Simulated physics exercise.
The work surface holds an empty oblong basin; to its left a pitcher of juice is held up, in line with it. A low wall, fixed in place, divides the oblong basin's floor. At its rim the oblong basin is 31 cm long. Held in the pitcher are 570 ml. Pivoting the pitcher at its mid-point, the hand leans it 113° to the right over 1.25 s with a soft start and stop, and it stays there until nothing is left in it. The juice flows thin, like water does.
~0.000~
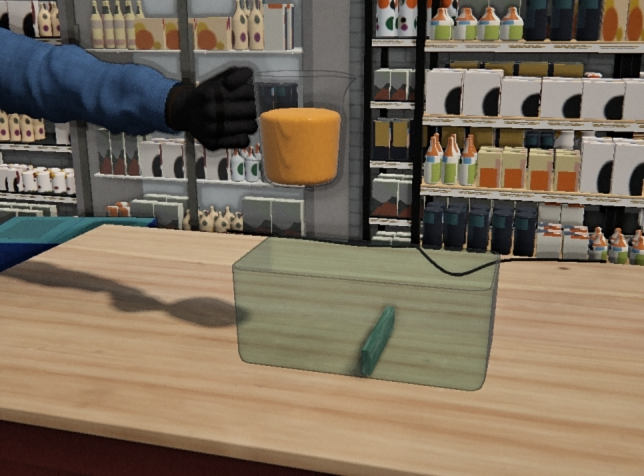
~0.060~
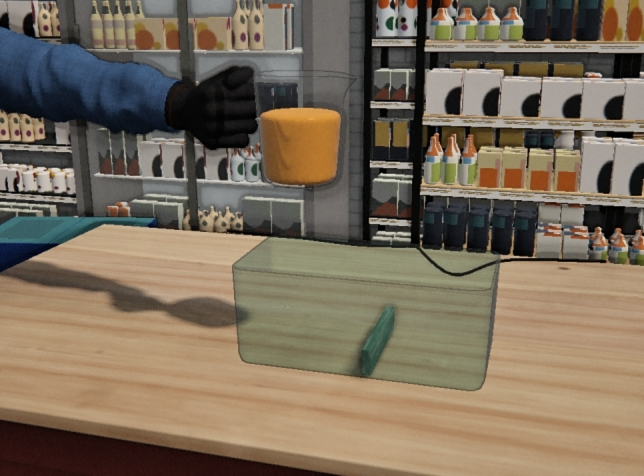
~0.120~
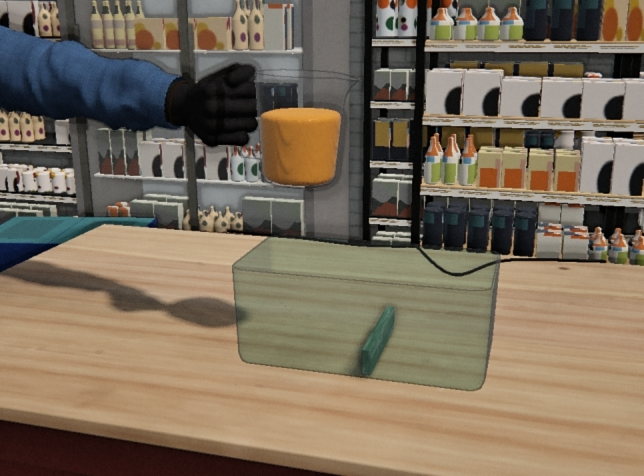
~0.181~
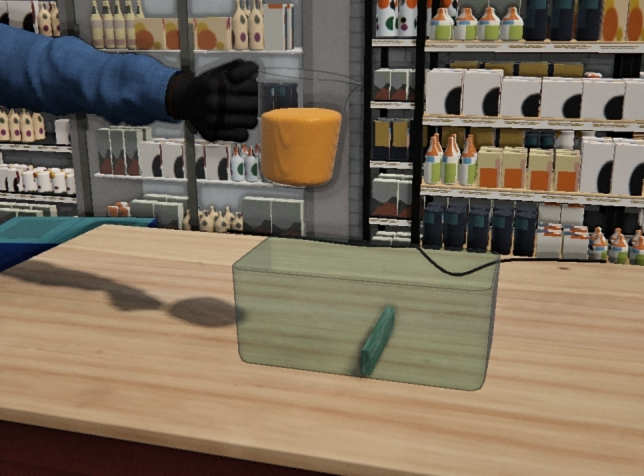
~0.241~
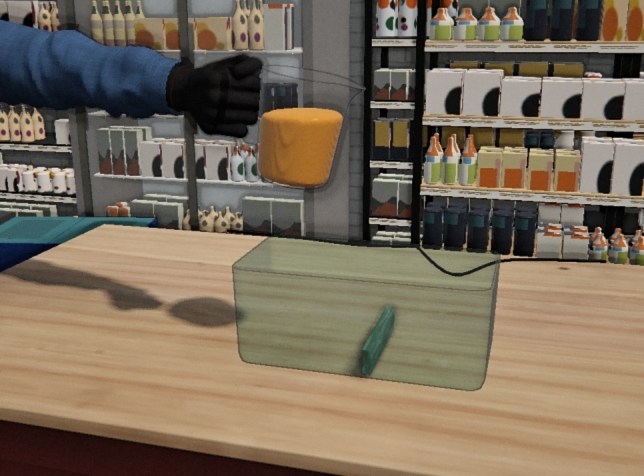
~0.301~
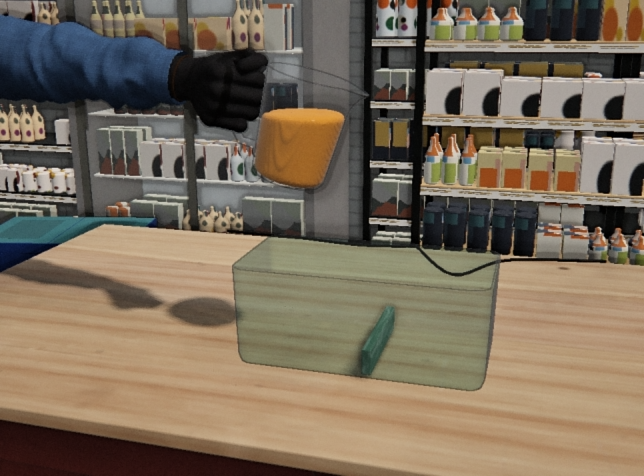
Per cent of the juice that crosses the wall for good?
85 per cent.
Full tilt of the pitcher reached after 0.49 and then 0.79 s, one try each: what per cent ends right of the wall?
The first try gives 80 percent and the second 85 percent.
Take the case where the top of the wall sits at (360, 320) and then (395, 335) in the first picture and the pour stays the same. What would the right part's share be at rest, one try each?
Try 1: 90 %; try 2: 65 %.
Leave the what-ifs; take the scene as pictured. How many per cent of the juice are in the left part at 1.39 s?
I'd put it near 10 percent.
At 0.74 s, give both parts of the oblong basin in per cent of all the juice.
Lab note: Left near 0 %, right near 0.
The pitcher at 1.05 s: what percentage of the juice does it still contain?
I reckon near 22 per cent still sits there.
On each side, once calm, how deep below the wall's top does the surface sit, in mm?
Measured: Left around 30 mm, right around 8 mm.
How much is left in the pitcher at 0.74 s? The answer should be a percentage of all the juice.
About 88 percent.
Then, 0.74 s in, the tilt is 72° and 89 per cent is still to pour, 0 is left of the wall and 0 right of it.
Then, 1.05 s in, the tilt is 106° and 23 per cent is still to pour, 1 is left of the wall and 54 right of it.
Then, 1.39 s in, the tilt is 113° and 0 per cent is still to pour, 10 is left of the wall and 87 right of it.
Then, 1.75 s in, the tilt is 113° and 0 per cent is still to pour, 13 is left of the wall and 85 right of it.
Finally, 13 per cent lies left of the wall, 85 right of it and 2 outside.
